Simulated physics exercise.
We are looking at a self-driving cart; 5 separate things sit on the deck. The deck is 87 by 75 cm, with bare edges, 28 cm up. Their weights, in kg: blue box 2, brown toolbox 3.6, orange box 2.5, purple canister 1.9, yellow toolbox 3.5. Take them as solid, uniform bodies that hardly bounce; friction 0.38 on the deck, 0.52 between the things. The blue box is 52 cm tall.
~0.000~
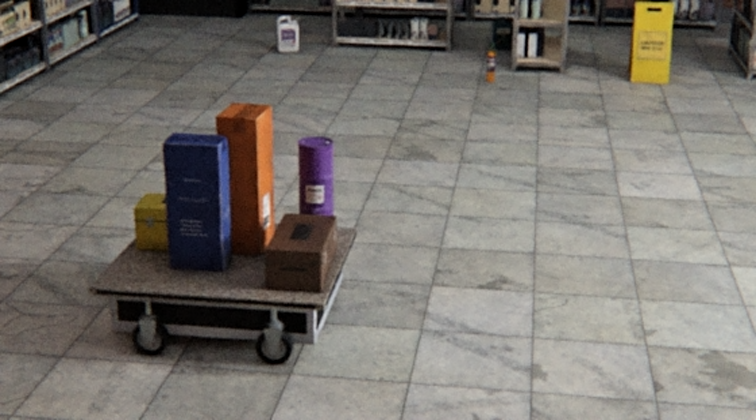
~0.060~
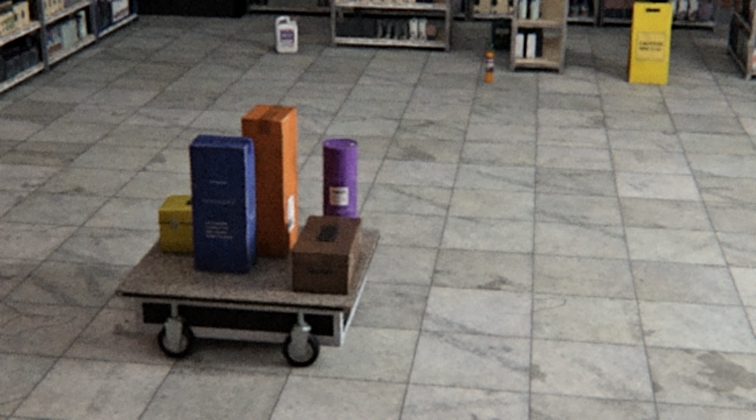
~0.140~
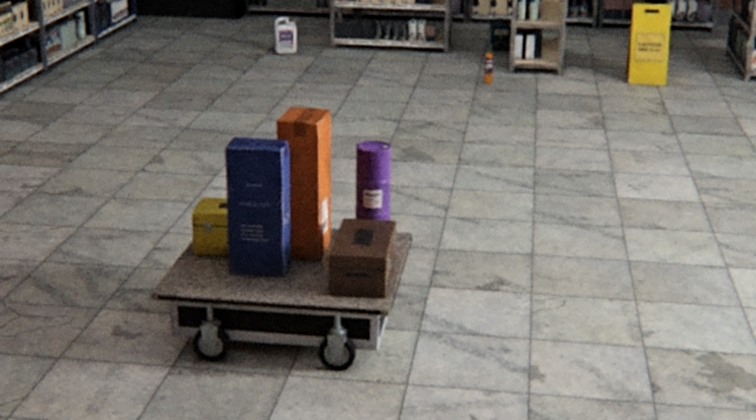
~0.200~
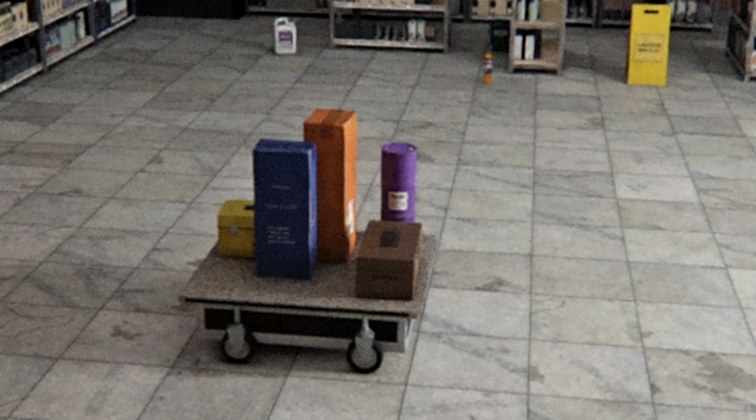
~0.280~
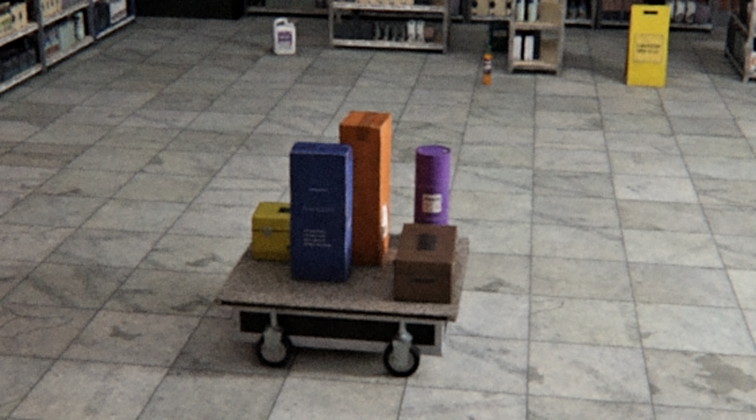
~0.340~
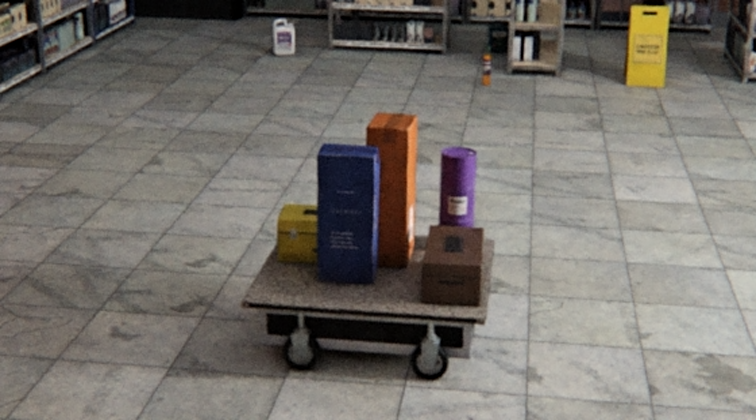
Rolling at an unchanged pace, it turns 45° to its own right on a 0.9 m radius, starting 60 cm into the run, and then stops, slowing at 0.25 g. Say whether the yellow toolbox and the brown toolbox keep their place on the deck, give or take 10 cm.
The yellow toolbox stays put and the brown toolbox leaves its spot.
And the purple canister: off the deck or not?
The purple canister finishes off the deck.
After 0.64 s, cart has run 115 cm, turned 26°; purple canister now off the deck; brown toolbox moved 17 cm near (588, 291); orange box moved 7 cm.
After 0.84 s, cart has run 151 cm, turned 44°; brown toolbox moved 28 cm near (673, 330); yellow toolbox moved 2 cm near (544, 279); blue box 17° off upright.
After 1.64 s, cart has run 227 cm, turned 45°, stopped; brown toolbox moved 27 cm; yellow toolbox moved 2 cm near (711, 355); blue box 23° off upright.
In the end (3.6 s), off the deck, purple canister; not toppled but over 10 cm from the start, brown toolbox and orange box; the other 2 under 10 cm from the start. In the last view, yellow toolbox near (711, 355).
